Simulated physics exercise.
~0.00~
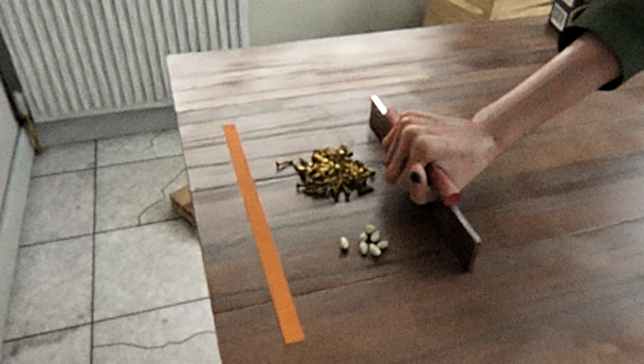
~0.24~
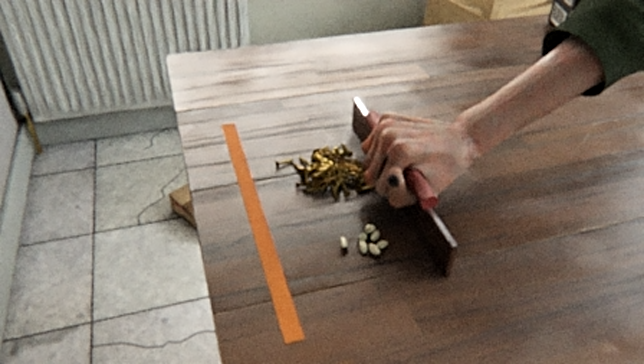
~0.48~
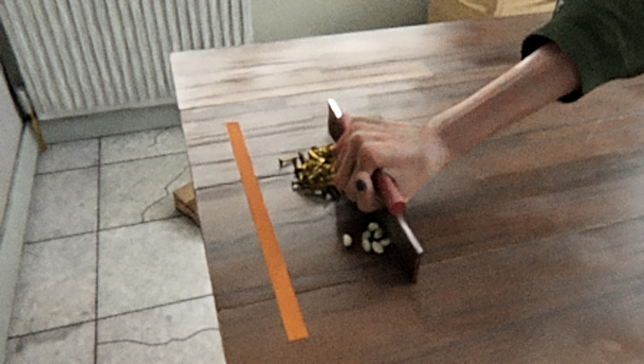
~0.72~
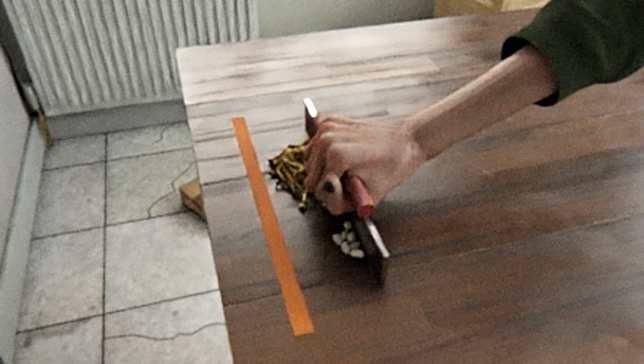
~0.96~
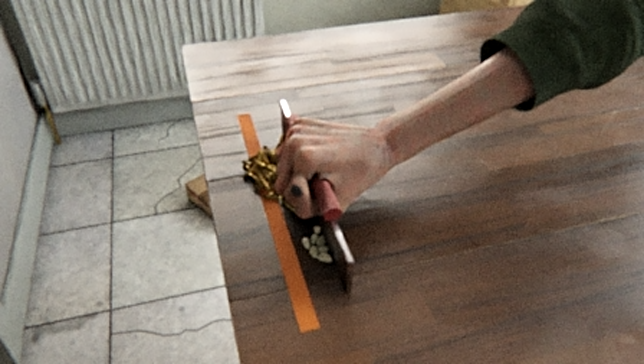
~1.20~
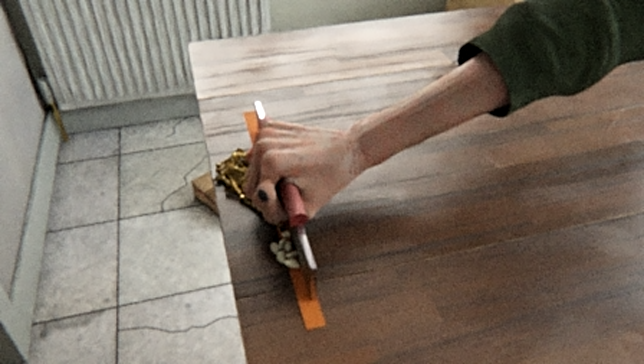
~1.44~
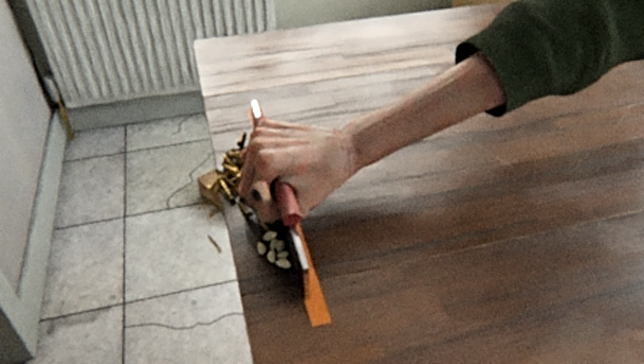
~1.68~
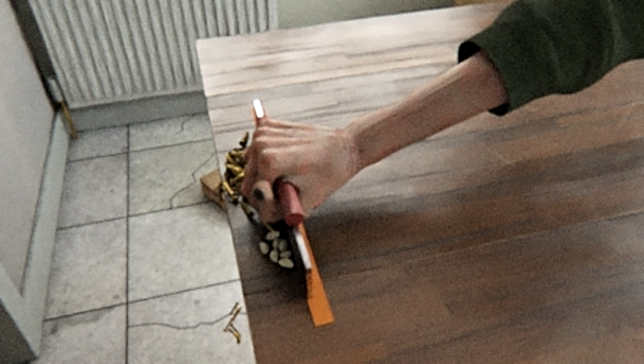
On a wooden table near a radiator, a hand slides a scraper left, pushing a pile of small brass-coloured pieces and a few pale ones toward the edge; it stops at the orange tape, where some brass-coloured pieces go over while the pale ones stay on top.
